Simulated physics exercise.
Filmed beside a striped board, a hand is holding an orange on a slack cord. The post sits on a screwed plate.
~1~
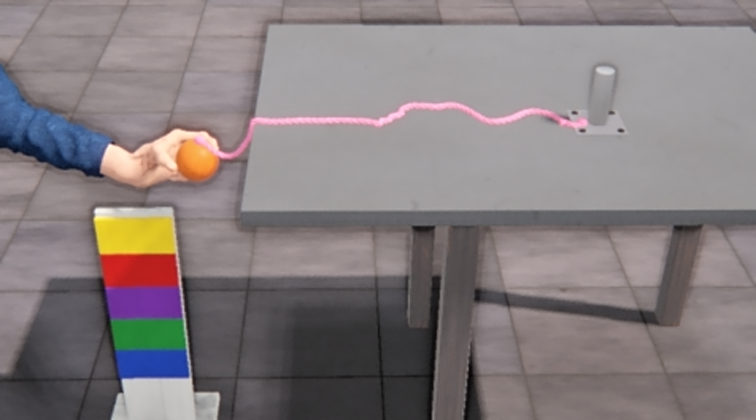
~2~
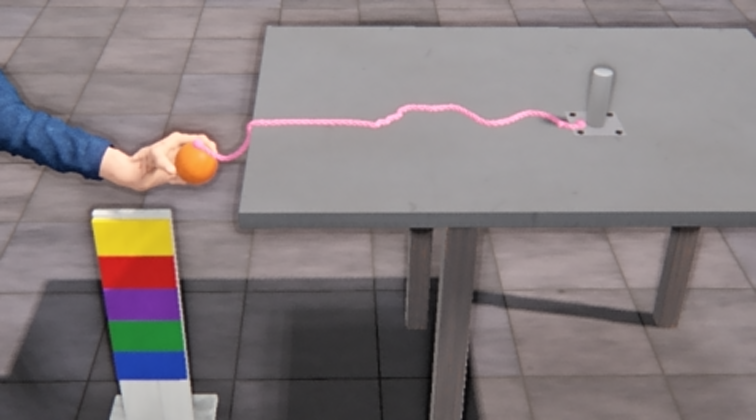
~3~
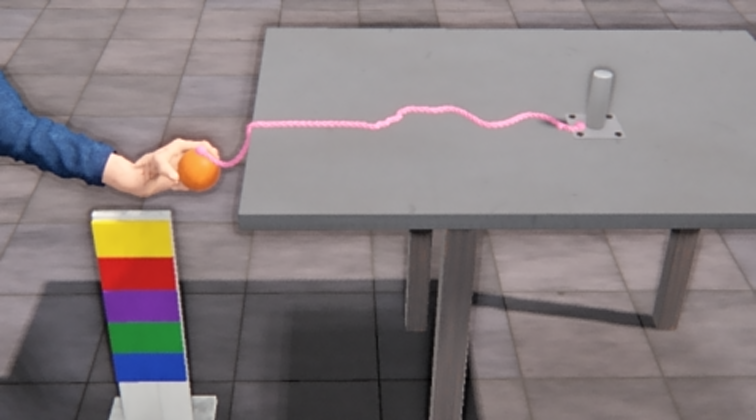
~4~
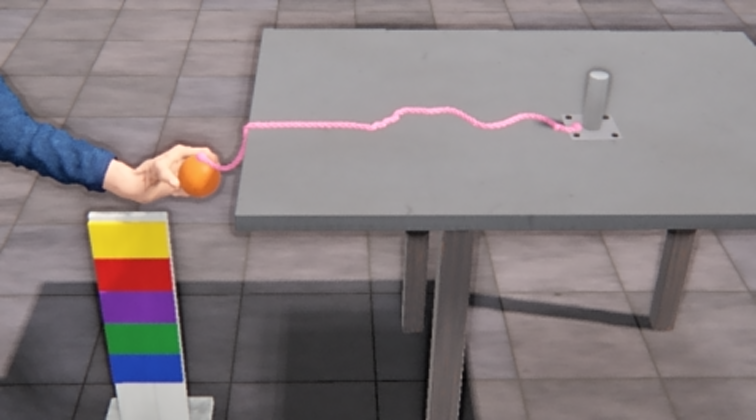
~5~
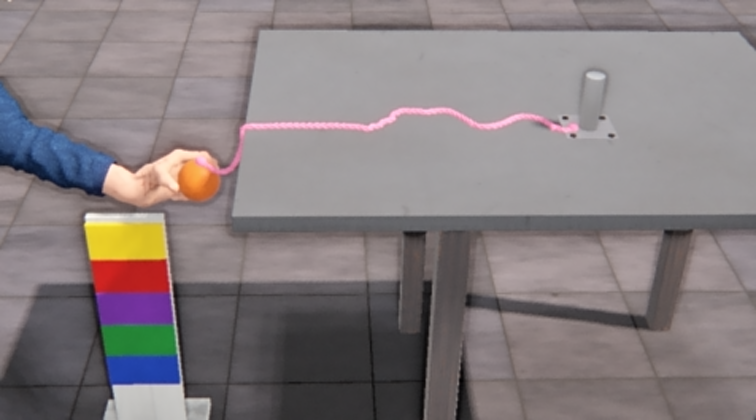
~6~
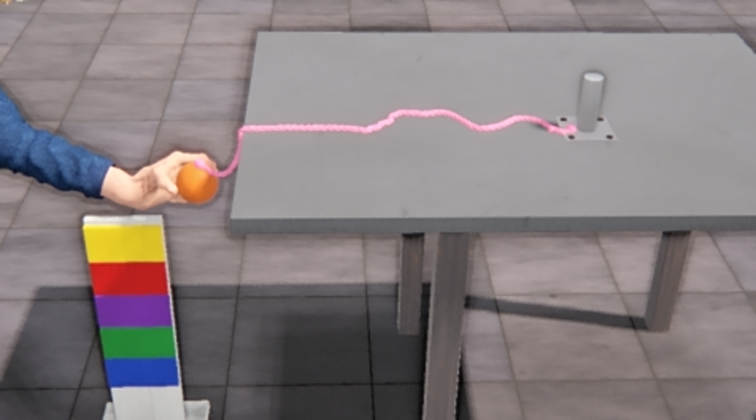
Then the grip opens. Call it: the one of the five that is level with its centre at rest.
My call is red.
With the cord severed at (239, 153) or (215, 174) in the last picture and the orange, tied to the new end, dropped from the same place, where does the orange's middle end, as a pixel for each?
In that order: (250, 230) and (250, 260).
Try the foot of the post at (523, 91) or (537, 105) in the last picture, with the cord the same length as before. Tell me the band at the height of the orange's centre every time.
The first case gives purple, the second gives purple.
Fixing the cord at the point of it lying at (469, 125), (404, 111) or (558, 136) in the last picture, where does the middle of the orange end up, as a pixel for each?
About (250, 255), (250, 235) and (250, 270).
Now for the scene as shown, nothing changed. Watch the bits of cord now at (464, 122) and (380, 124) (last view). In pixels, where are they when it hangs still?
To (422, 126) for the first and to (312, 125) for the second.
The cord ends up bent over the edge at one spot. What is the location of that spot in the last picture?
At (317, 128).
A little later, orange near (279, 277); level with red.
Next, orange near (231, 279); level with red.
When it is over, orange near (247, 280); level with red. At red.
